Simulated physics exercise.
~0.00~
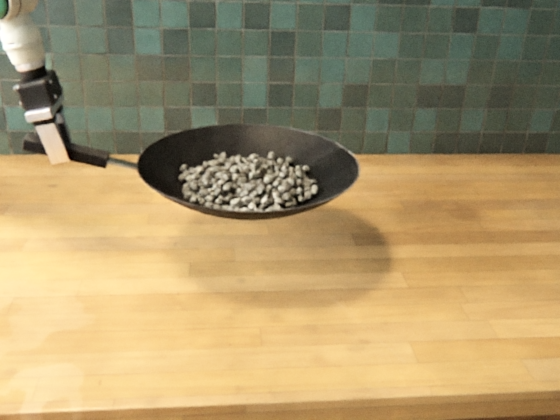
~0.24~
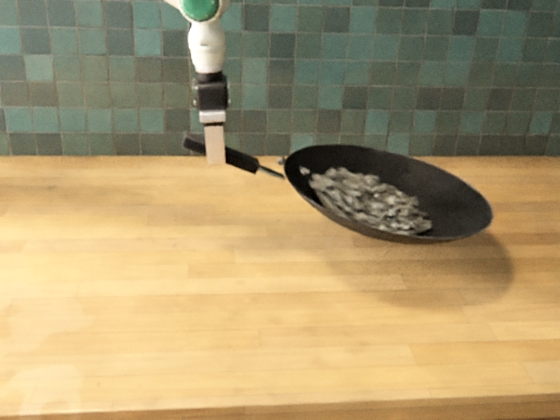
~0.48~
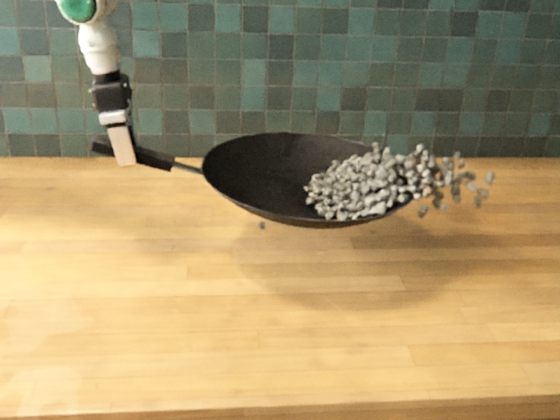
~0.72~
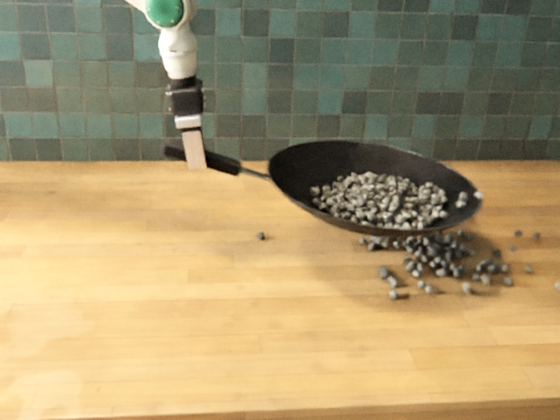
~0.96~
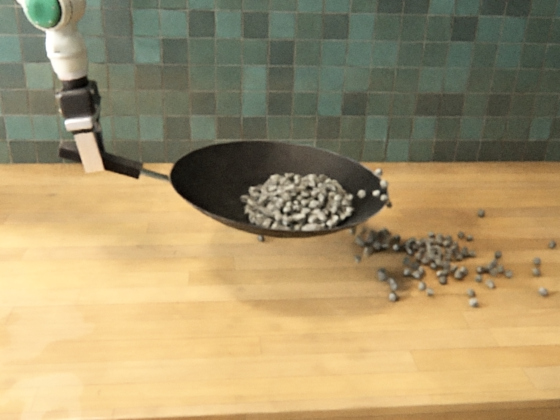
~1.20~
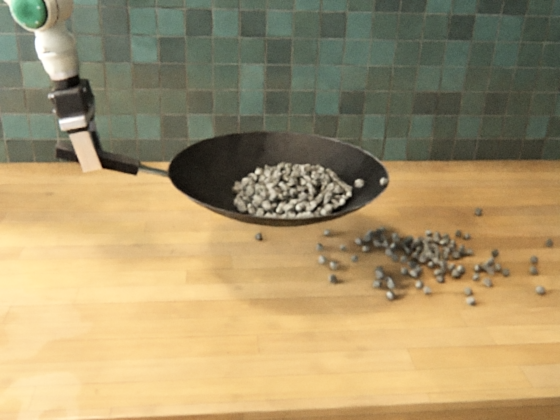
The footage shows a robot arm holding a dark wok of small grey pebbles above a wooden counter, swinging it right and left repeatedly. Some pebbles spill over the right rim and scatter across the counter, while most remain in the wok, held level at the end.
